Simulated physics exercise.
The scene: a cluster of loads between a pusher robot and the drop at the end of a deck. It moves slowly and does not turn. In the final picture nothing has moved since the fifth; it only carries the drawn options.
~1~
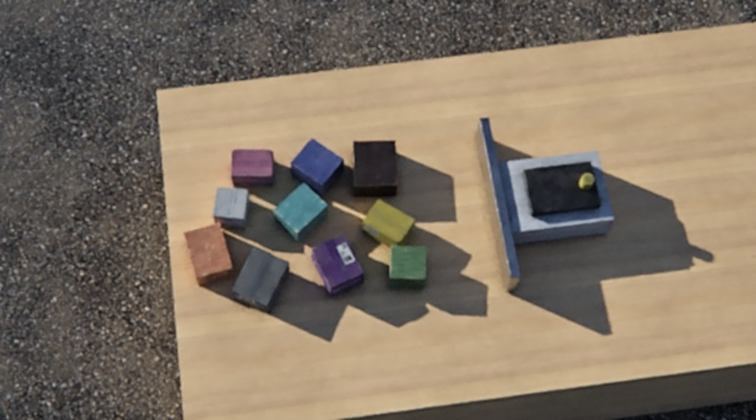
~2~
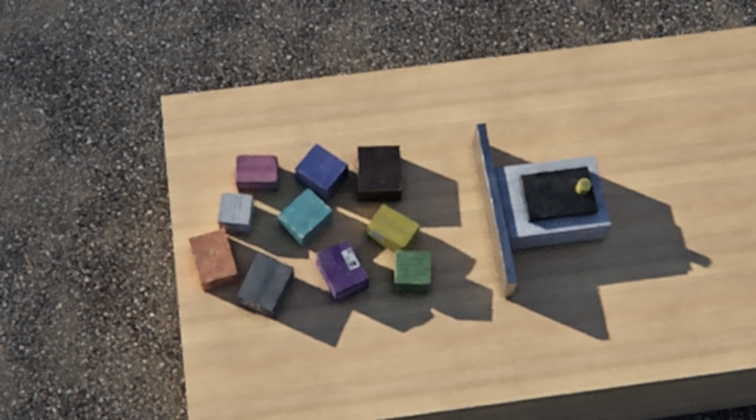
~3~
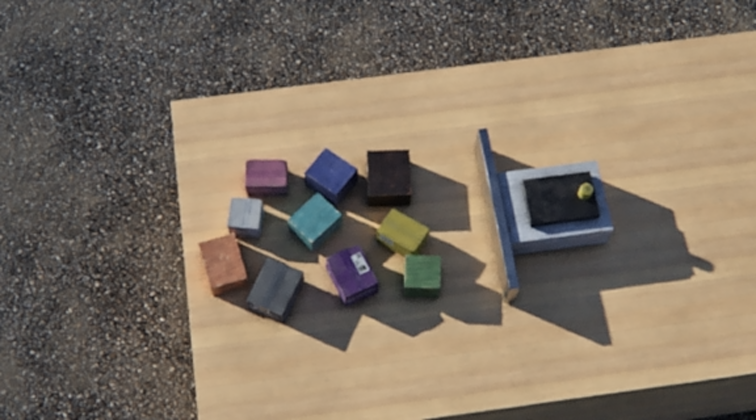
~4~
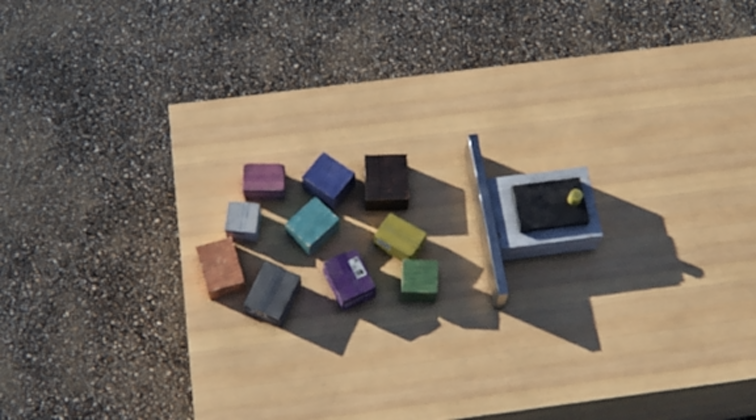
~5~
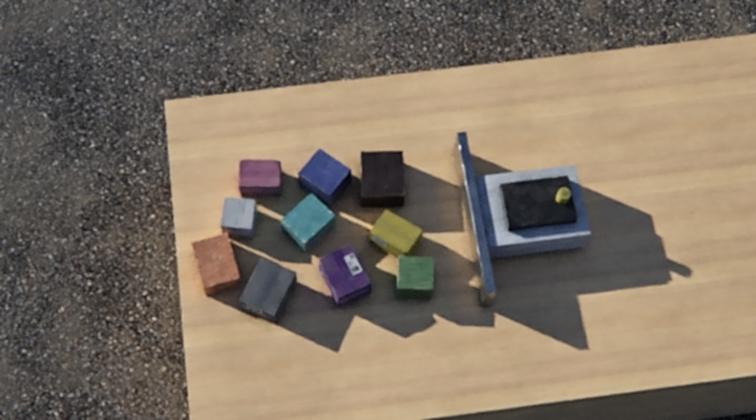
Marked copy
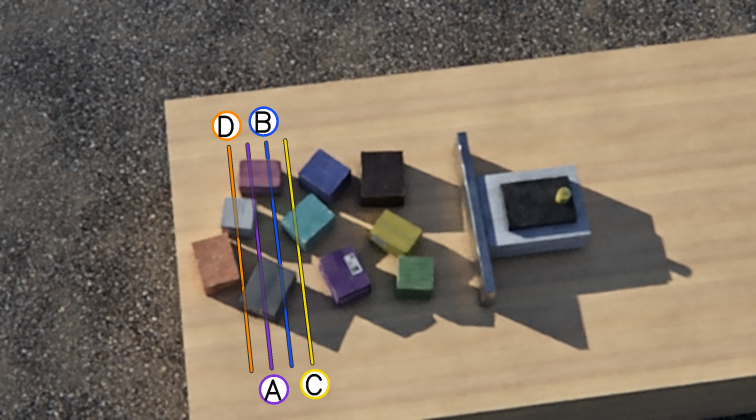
A pusher robot with a wide front blade creeping left across a wooden deck toward a cluster of coloured blocks sitting still.
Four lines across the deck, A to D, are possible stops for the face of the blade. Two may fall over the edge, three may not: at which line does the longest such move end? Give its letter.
At B, and not beyond.
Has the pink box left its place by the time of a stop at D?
Yes.
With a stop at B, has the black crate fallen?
No.
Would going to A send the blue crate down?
By then, no.
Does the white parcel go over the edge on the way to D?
By then, yes.
On the copy, A at (259, 252); B at (278, 250); C at (298, 248); D at (240, 255).
On B. First, robot (463, 211); black crate (371, 181); green crate (390, 281).
Then, robot (392, 220); orange crate (206, 265); pink box (217, 174).
Finally, robot (339, 227); pink box over the edge; orange crate over the edge; two fallen.
By contrast, A drops four; C is within the limit but short; D drops five.
